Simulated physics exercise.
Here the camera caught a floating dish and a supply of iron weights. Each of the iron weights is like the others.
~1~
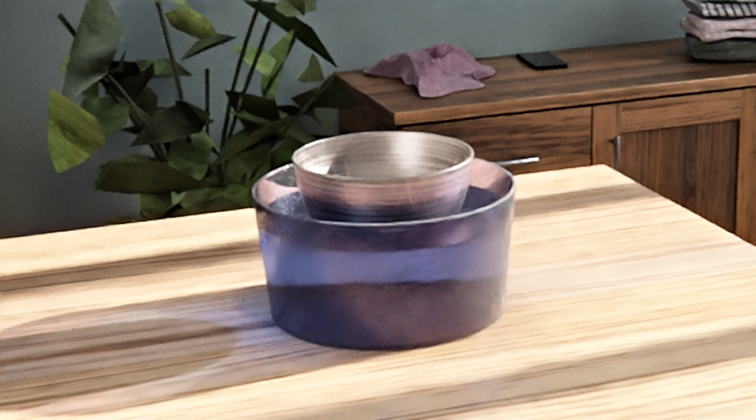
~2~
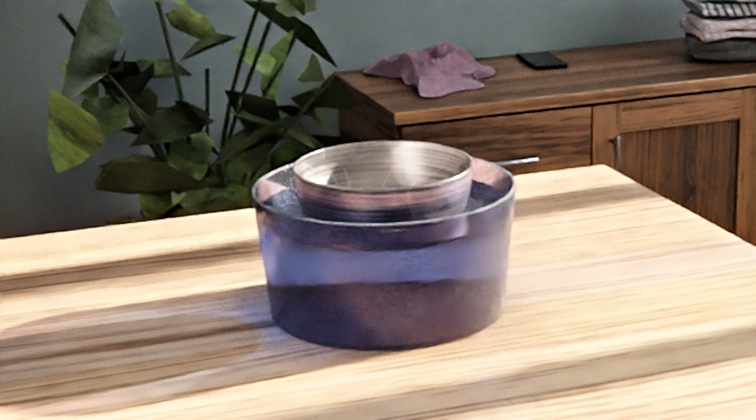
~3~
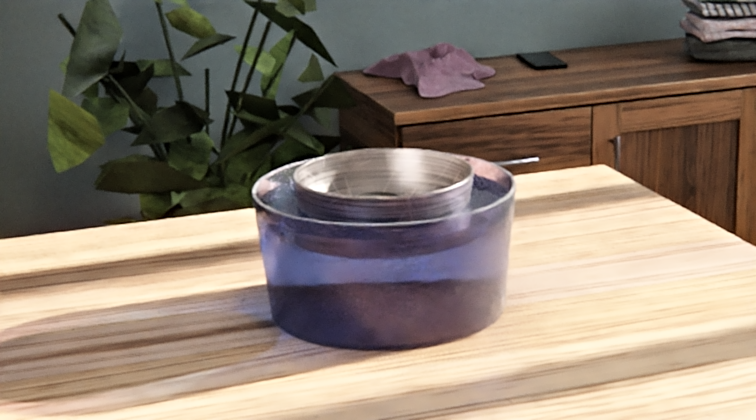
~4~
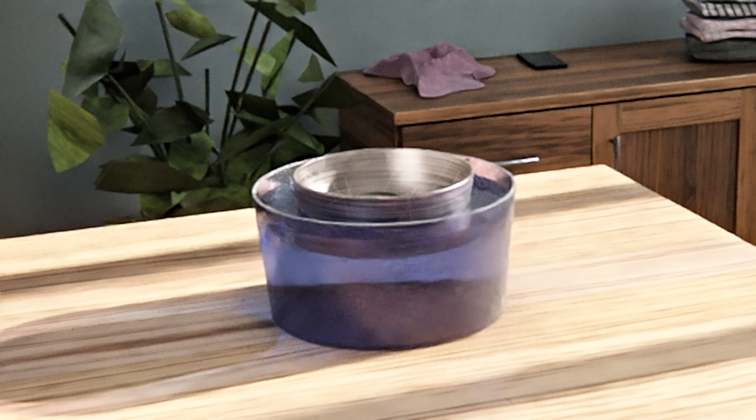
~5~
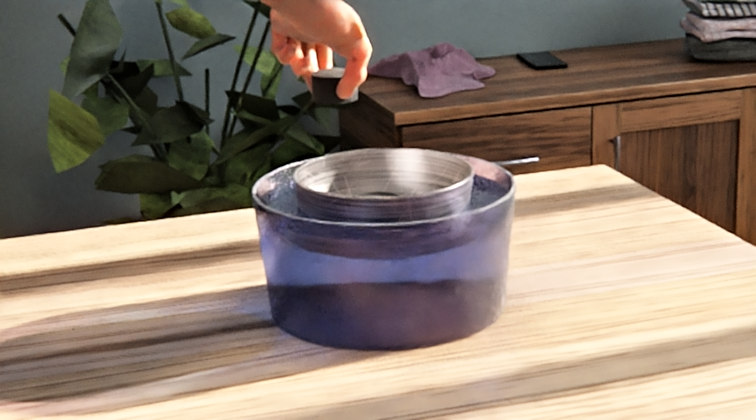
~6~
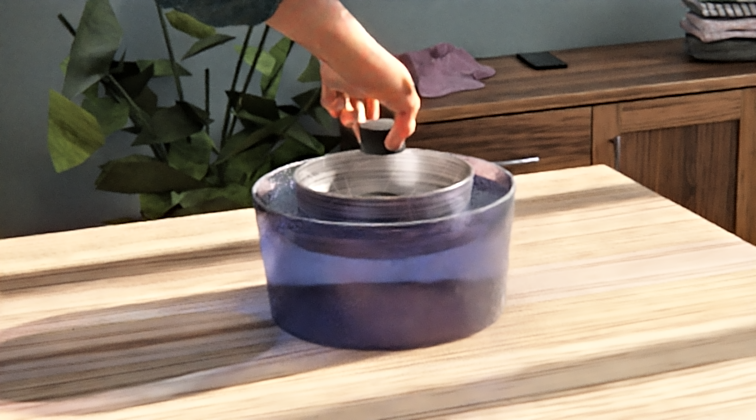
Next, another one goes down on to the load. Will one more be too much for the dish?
No, the dish stays afloat.
A moment on, the iron weight is in and the dish dips.
Further on, it steadies; about a third of its side above the surface.
When it is over, the dish floats; about a third of its side above the surface.
